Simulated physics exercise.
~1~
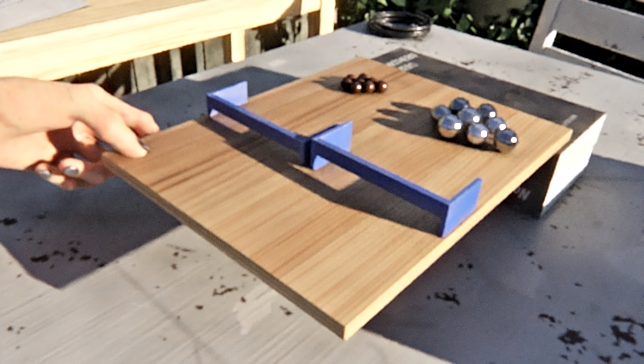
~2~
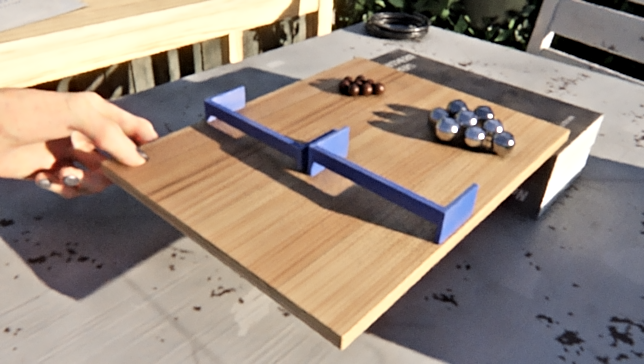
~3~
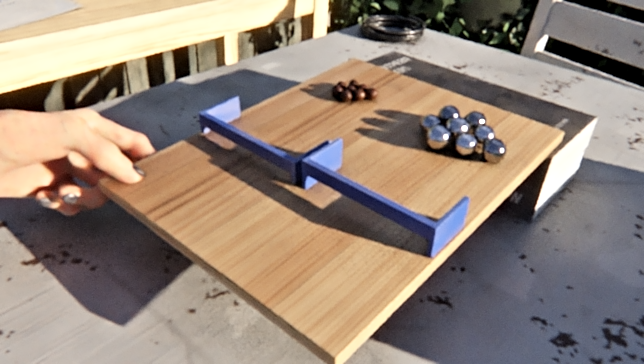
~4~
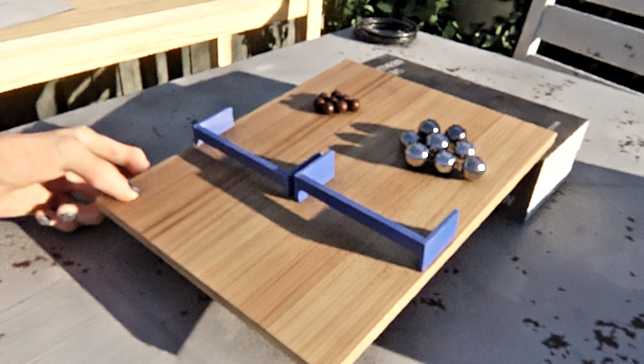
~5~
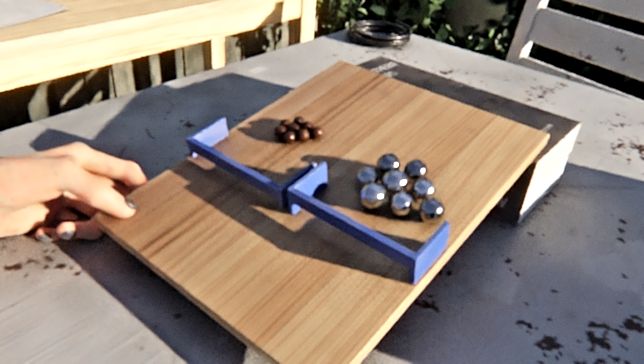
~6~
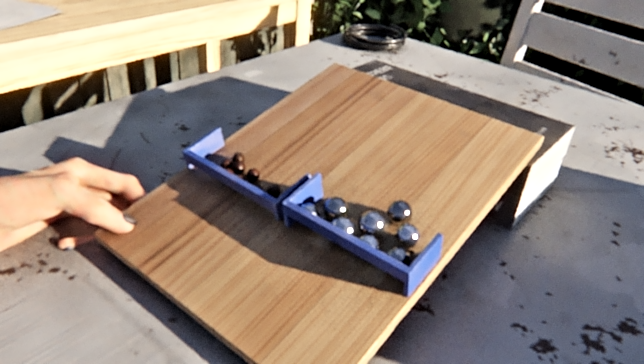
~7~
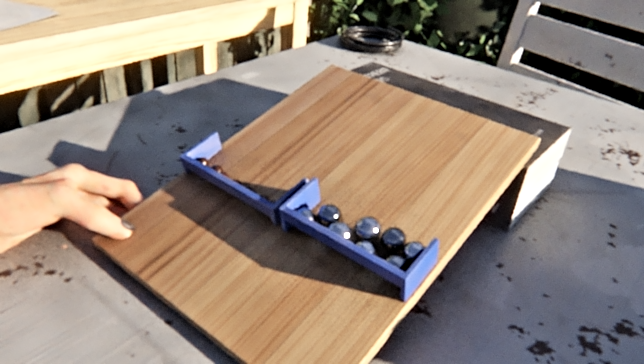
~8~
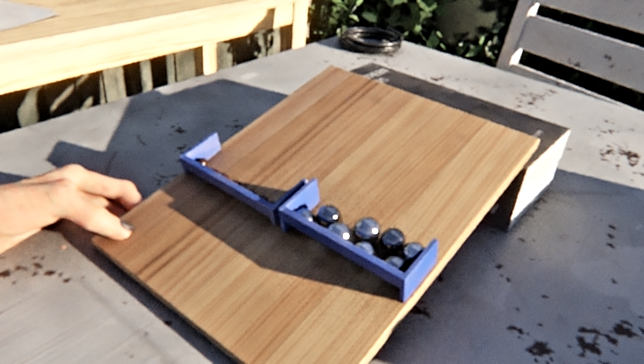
On an outdoor table, a hand tilts a wooden board until balls roll against blue bars.
